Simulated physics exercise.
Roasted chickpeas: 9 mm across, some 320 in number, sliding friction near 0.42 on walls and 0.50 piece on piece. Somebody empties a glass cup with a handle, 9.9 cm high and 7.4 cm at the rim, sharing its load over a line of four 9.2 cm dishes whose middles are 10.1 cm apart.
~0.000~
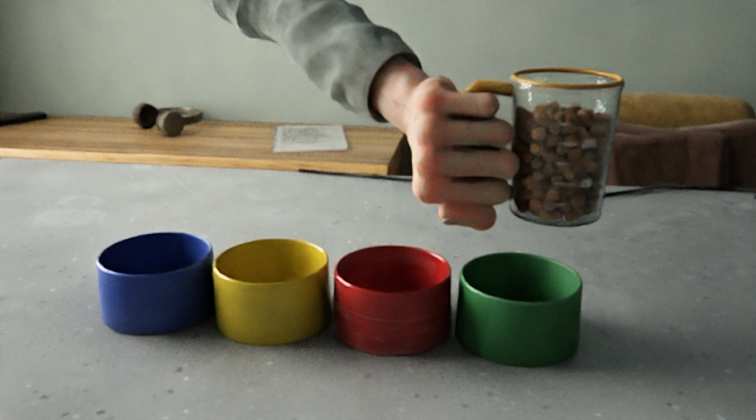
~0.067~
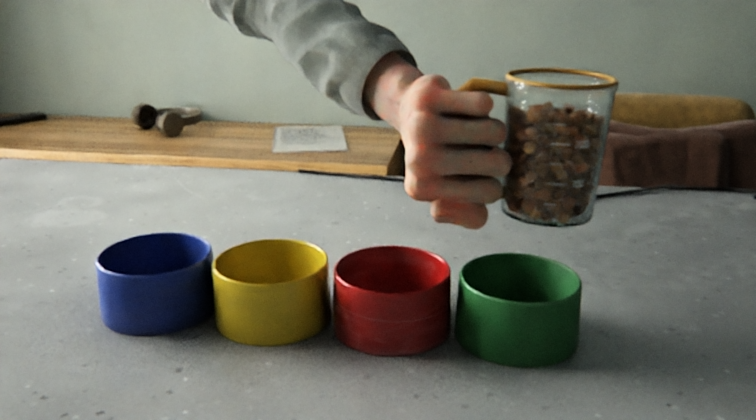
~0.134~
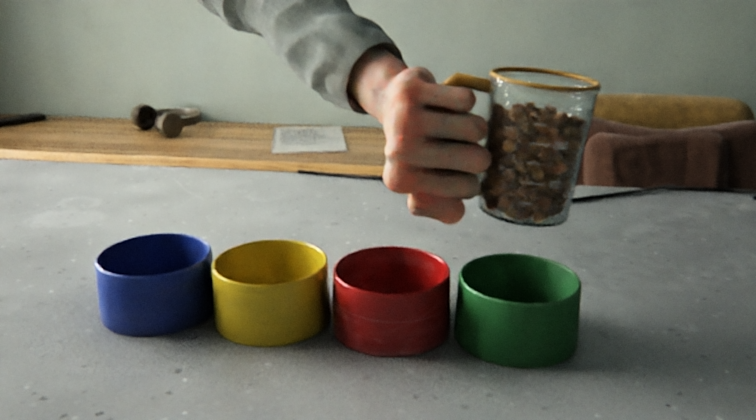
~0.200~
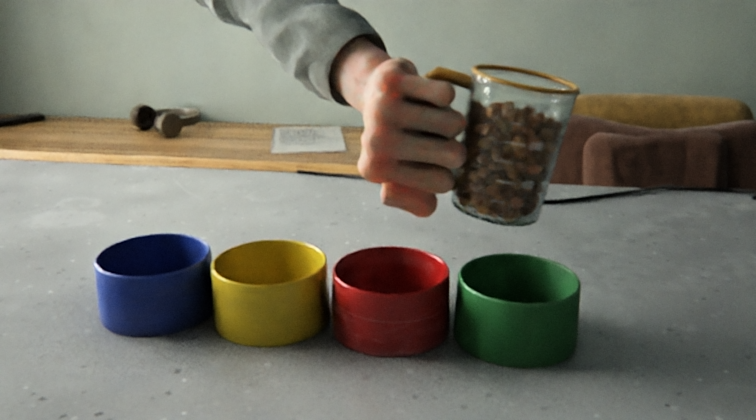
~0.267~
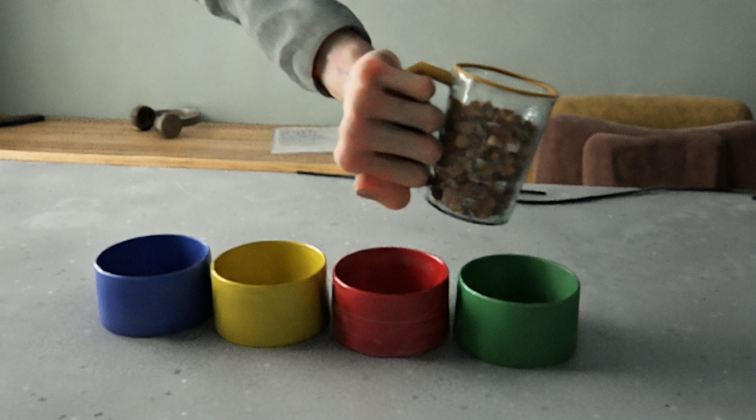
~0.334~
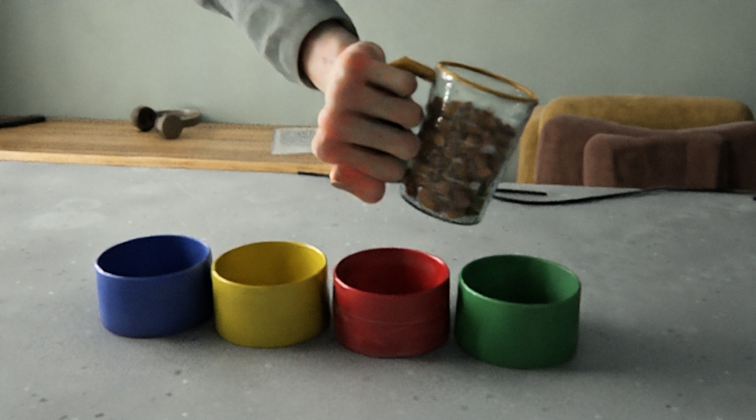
Above four coloured dishes on a grey table, a hand moves a filled glass cup left, tilting it slightly rightward.
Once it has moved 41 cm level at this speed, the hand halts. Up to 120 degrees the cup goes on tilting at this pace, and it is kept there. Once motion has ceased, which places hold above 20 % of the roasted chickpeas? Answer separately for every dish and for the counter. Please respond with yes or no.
Red no, blue yes, green no, yellow no, counter no.
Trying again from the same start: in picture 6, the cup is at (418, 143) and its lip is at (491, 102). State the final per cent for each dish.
Per cent kept: Red 0, blue 100, green 0, yellow 0.
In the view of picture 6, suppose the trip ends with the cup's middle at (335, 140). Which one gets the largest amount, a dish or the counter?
Result: Largest portion at red.
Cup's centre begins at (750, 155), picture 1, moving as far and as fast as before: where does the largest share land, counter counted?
I'd say yellow collects the most.
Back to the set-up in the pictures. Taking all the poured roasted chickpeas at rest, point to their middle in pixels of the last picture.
Roughly (154, 280).
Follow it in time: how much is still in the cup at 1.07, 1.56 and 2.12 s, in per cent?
Series: 100 / 100 / 20 per cent.
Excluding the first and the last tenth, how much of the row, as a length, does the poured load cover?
It covers some 5 centimetres of the row.
Then, at 1.07 s, tilt 65 degrees; cup holds 100 %.
After 1.56 s, tilt 97 degrees; cup holds 100 %.
After 2.12 s, tilt 120 degrees; cup holds 20 %, blue 75 %.
In the end, at 2.8 s, red 0 %, blue 100 %, green 0 %, yellow 0 %, counter 0 %.
